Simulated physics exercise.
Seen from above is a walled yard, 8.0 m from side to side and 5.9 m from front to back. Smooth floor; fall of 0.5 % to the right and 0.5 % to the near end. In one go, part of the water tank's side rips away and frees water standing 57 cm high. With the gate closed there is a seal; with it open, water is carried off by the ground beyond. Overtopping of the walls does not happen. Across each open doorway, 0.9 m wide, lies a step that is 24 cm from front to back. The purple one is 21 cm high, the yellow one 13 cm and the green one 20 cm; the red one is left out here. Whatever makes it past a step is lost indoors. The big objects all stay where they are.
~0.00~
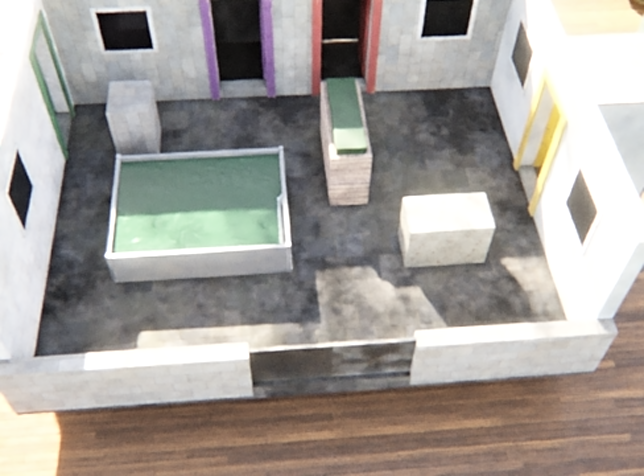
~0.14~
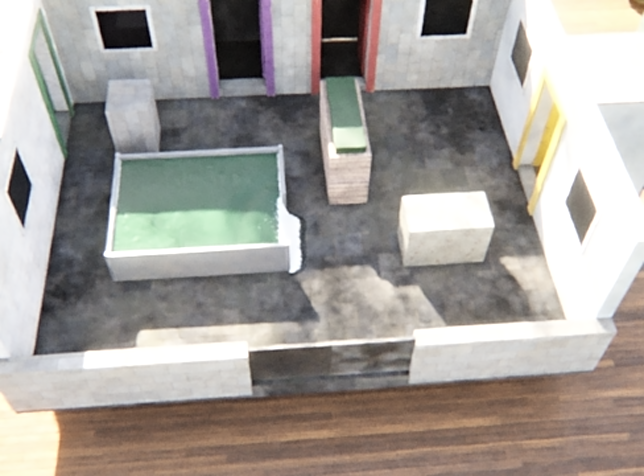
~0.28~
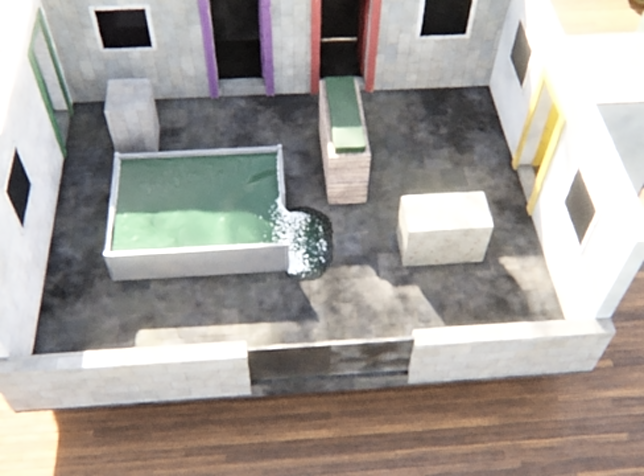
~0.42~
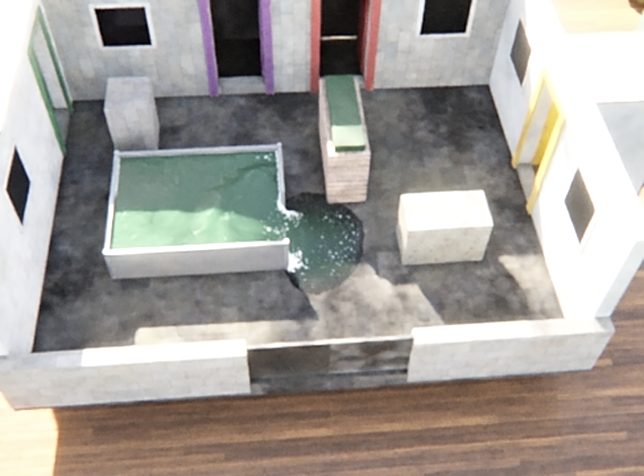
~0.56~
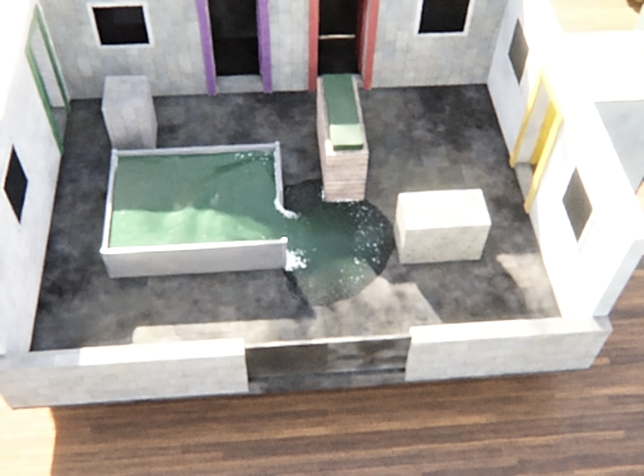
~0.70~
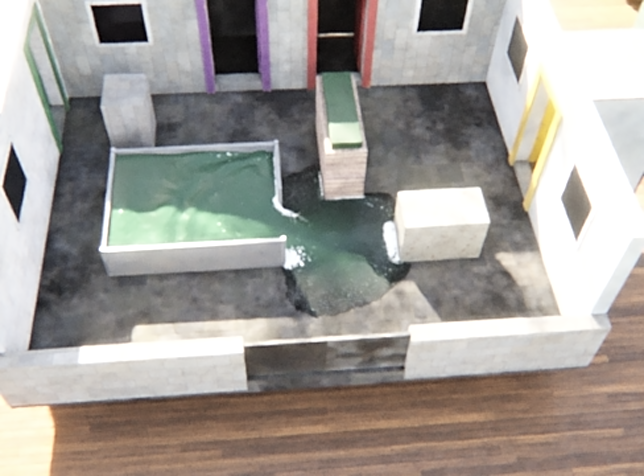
In a walled yard, green water bursts through a tank's right side, spreading across the dark floor and reaching a pale block.
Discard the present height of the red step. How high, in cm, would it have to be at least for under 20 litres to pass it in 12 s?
At least about 8 cm.
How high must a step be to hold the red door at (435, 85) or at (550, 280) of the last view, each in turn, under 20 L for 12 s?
You'd want about 15 cm there first, then about 14.5 cm.
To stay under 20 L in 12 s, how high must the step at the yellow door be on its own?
For yellow: Close to 13.5 cm.
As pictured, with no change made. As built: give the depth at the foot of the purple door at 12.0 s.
Depth: Near 4.5 cm.
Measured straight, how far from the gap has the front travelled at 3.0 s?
Reach: Approx. 5.4 m.
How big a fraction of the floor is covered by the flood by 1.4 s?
Approximately 20 %.
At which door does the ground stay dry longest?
It's the green door.
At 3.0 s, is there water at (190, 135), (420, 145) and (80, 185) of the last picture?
First bone-dry, second wet through, third bone-dry.
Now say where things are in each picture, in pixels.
The first frame shows the water tank at (200, 203) is whole and still, 57 cm deep; the red door at (345, 51) is dry.
In the second frame, the front is at (300, 240), 0.3 m from the gap at (284, 236); 0.2 m2 of floor is wet, 57 cm left at the back.
In the third frame, water pours out at (284, 236) and has run 0.7 m, to (327, 255); about 10 cm deep outside, 57 cm at the back.
In the fourth frame, water pours out at (283, 235) and has run 1.2 m, to (358, 240); about 7 cm deep outside, 57 cm at the back.
In the fifth frame, water pours out at (281, 234) and has run 1.8 m, to (389, 241); about 6 cm deep outside, 57 cm at the back.
In the sixth frame, water pours out at (280, 232) and has run 2.2 m, to a hidden place; about 5 cm deep outside, 57 cm at the back; 2.2 m in a straight line remain to the red door at (341, 45).
After 1.4 s water covers 20 % of the floor, deepest (34 cm) near (393, 247); it has not reached the red door.
After 3.0 s water covers 40 % of the floor, deepest (33 cm) near (556, 346); it has not reached the red door.
After 12.0 s water covers 95 % of the floor, deepest (12 cm) near (434, 107); 8 cm at the red door, 0 litres in over its 14 cm step.
At the red door as built, the water arrived by 4.6 s and peaked near 11 cm at 11.0 s.
Run again over the same 12 s with other heights there, 30 litres in over 7 cm, 6 litres over 9.5 cm. The limit of 20 litres is kept from about 8 cm up.
